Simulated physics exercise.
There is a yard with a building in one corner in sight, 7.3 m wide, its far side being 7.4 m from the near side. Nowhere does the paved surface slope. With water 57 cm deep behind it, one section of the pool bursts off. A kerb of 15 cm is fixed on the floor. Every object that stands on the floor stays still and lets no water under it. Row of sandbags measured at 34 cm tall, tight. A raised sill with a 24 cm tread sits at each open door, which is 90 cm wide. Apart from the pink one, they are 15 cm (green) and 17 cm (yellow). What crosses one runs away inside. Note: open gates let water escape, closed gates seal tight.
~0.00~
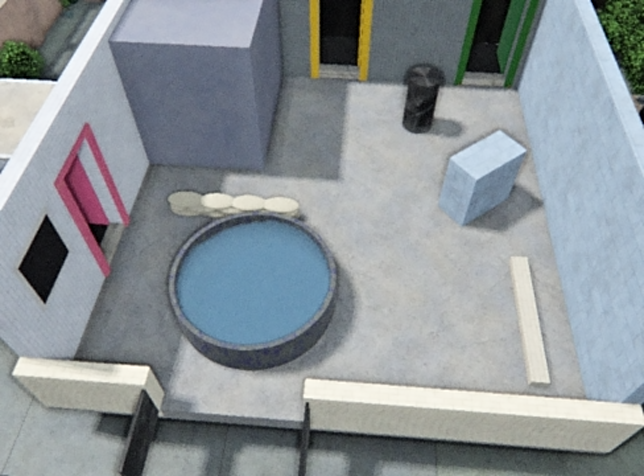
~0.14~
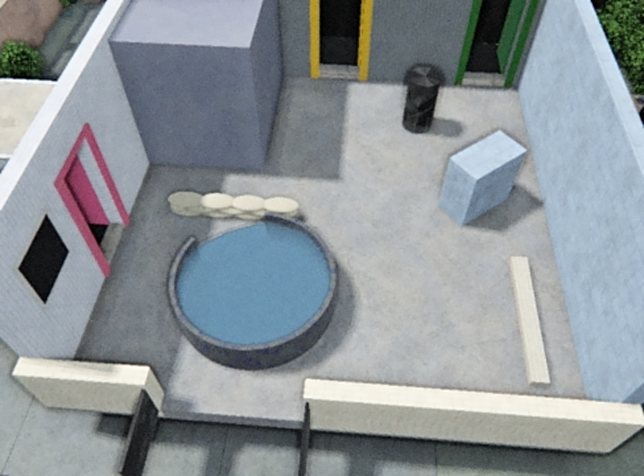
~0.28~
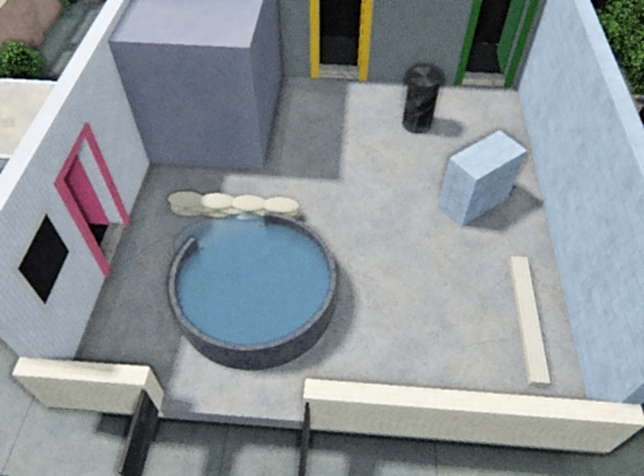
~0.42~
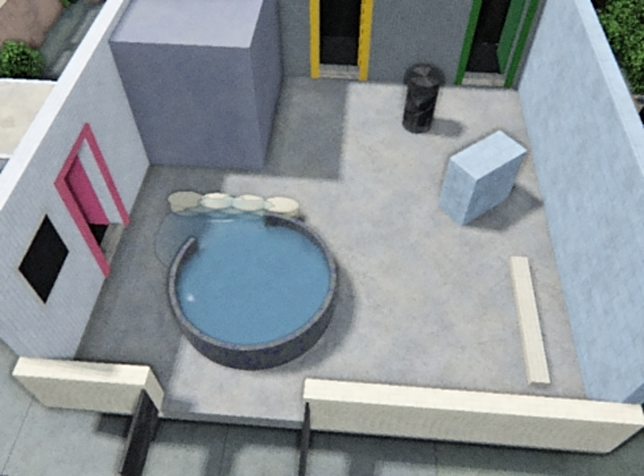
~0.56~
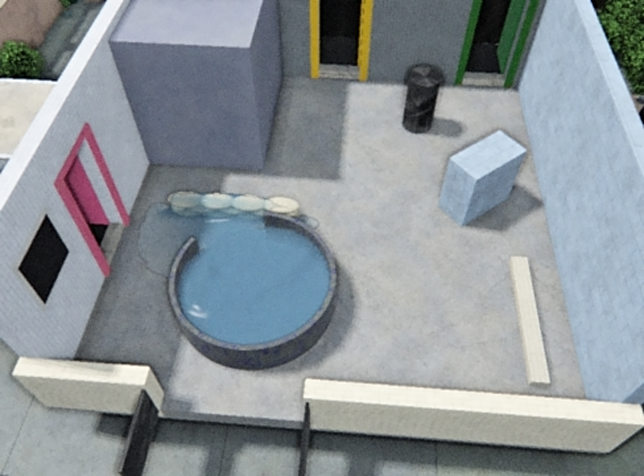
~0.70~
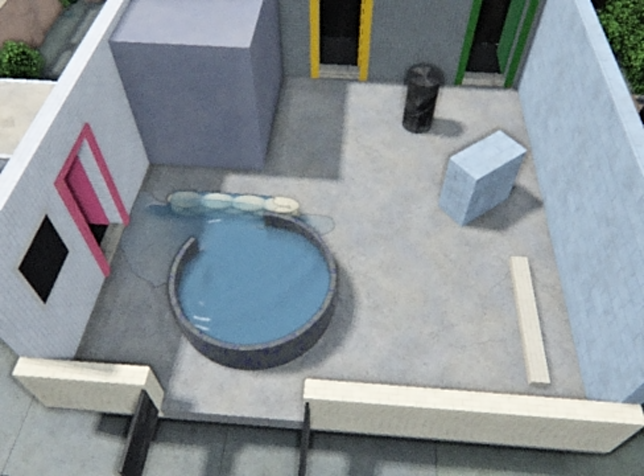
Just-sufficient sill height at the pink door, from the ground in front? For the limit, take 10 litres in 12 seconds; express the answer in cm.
At least 34 cm or so.
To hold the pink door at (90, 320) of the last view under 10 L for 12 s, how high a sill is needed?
You'd want it roughly 9.0 cm high.
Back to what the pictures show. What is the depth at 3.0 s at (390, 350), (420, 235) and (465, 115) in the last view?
Going through the spots in order gives 0, 2 and 0 centimetres.
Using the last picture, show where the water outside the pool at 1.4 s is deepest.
About (241, 225).
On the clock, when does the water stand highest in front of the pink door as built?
Some 2.2 s, more or less.
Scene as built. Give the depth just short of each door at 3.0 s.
Depths in cm: Green 0, yellow 0, pink 25.
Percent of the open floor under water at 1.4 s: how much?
Approximately 15 %.
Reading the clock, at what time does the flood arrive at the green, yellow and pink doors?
Front times - green: 7.5 s, yellow: 11.5 s, pink: 0.8 s.
After 1.4 s water covers 15 % of the floor, deepest (46 cm) near (241, 225); 26 cm at the pink door, 21 litres in over its 9 cm sill.
After 3.0 s water covers 35 % of the floor, deepest (26 cm) near (123, 234); 25 cm at the pink door, 236 litres in over its 9 cm sill.
After 12.0 s water covers 85 % of the floor, deepest (8 cm) near (123, 234); 8 cm at the pink door, 410 litres in over its 9 cm sill.
At the pink door as built, the water arrived by 0.8 s and peaked near 29 cm at 2.2 s.
Run again over the same 12 s with other heights there, 21 litres in over 31 cm, 0 litres over 42 cm. The limit of 10 litres is kept from about 34 cm up.
